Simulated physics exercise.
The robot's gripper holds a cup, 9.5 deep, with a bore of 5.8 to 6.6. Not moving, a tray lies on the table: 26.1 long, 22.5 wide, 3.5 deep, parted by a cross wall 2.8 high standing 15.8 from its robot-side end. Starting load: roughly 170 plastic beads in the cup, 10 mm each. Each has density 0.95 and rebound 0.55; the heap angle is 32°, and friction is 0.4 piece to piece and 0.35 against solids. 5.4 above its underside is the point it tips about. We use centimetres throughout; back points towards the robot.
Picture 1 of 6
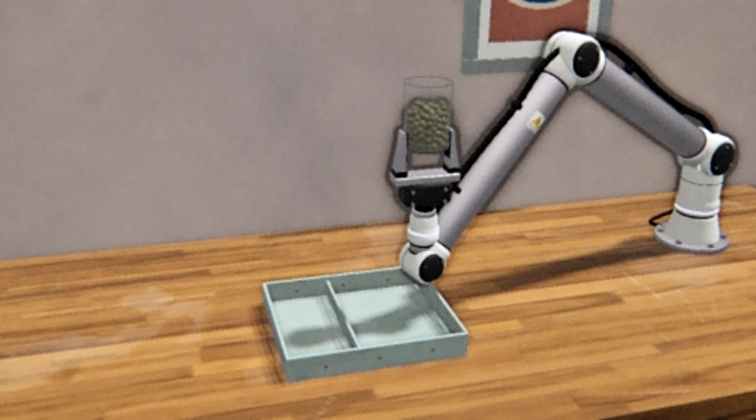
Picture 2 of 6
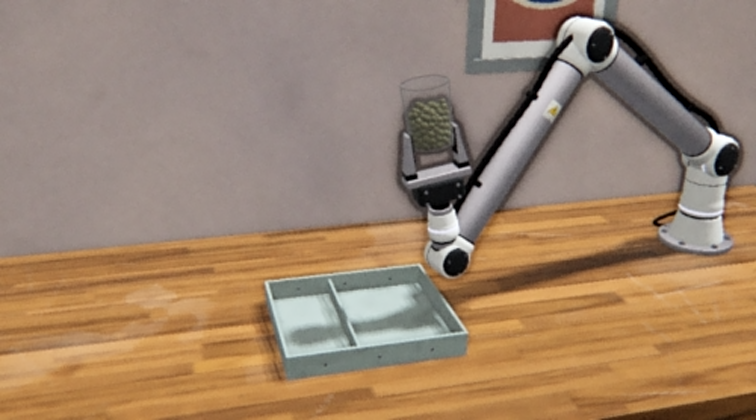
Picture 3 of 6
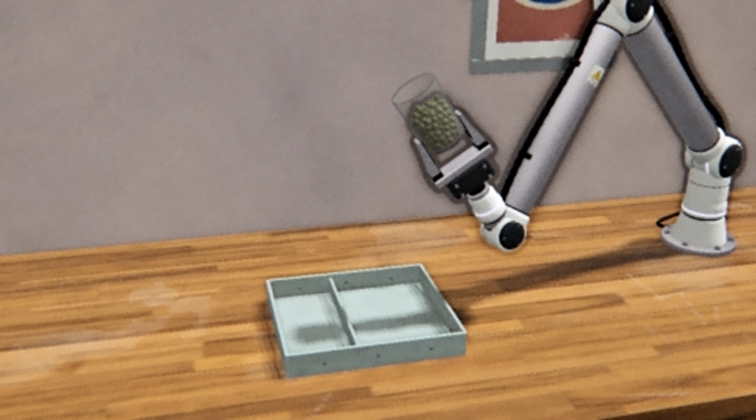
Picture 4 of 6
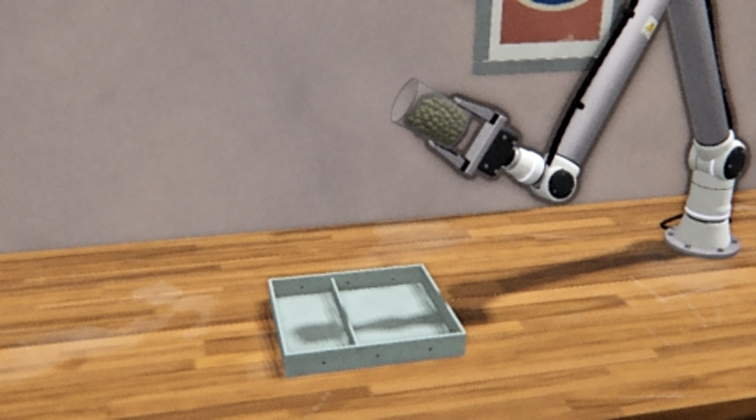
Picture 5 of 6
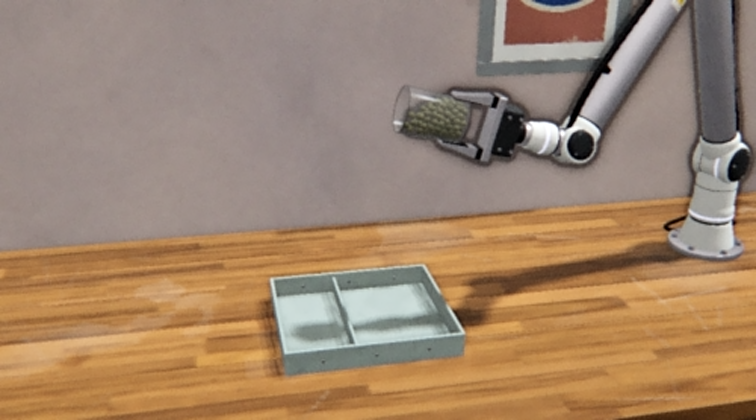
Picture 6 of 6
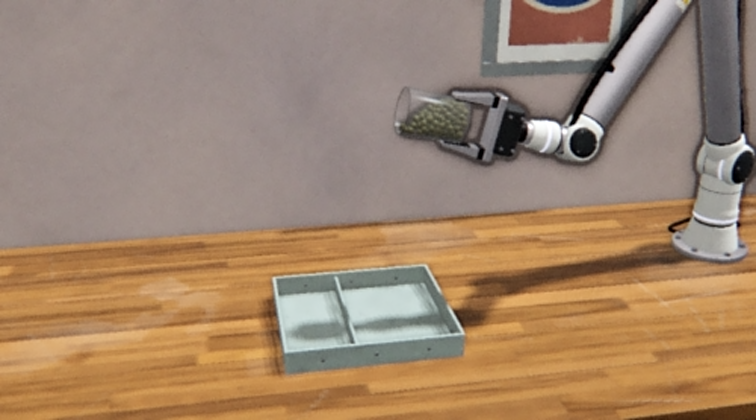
A white and grey robot arm, mounted at the right of a wooden tabletop against a plain grey wall with part of a framed picture, grips a clear cup of greenish beads, seen from slightly above. A pale blue-grey tray with two compartments sits still below the cup. The arm swings its wrist up and rightward, tilting the upright cup leftward until it lies nearly horizontal, beads still inside, while the view stays almost steady.
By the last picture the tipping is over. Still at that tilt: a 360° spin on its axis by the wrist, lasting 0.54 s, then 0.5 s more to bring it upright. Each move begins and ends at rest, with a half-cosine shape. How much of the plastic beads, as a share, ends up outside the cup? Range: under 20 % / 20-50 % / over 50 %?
Less than 20 %.
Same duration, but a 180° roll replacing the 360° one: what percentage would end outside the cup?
It would be near 5 per cent.
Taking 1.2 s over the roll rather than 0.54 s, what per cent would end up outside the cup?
With that change you'd see near 10 per cent.
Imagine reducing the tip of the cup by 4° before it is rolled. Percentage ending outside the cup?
Roughly 0 per cent.
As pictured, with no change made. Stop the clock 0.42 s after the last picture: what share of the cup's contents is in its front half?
Around 60 percent.
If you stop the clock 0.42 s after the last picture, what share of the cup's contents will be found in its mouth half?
30 %, about.
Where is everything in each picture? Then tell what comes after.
The first picture shows cup middle at (427, 116), upright; upper third of the load around (428, 114), from x 410 to 445, top at y 105; 167 in the cup.
The second picture shows cup middle at (429, 116), tipped 9°; upper third of the load around (430, 113), from x 410 to 450, top at y 100.
The third picture shows cup middle at (430, 116), tipped 33°; upper third of the load around (436, 113), from x 415 to 455, top at y 100.
The fourth picture shows cup middle at (432, 116), tipped 60°; upper third of the load around (440, 110), from x 410 to 465, top at y 100.
The fifth picture shows cup middle at (433, 116), tipped 76°; upper third of the load around (446, 110), from x 405 to 465, top at y 100.
The sixth picture shows cup middle at (434, 117), tipped 77°; upper third of the load around (447, 111), from x 405 to 465, top at y 105; 167 in the cup.
Then, 0.42 s later, tipped 77°, highest piece 36 above the table; 164 in the cup, 3 in flight or on a rim.
Then, 0.83 s later, tipped 28°, highest piece 37 above the table; 156 in the cup, 6 in the robot-side part, 2 in the far-side part, 3 in flight or on a rim.
Then, 1.24 s later, upright, highest piece 37 above the table; 156 in the cup, 7 in the far-side part, 3 in the robot-side part, 1 on the table or floor.
Then, 1.94 s later, upright, highest piece 37 above the table; 156 in the cup, 7 in the far-side part, 3 in the robot-side part, 1 on the table or floor.
At rest, 156 in the cup, 7 in the far-side part, 3 in the robot-side part, 1 on the table or floor. That is 7 % outside the cup.
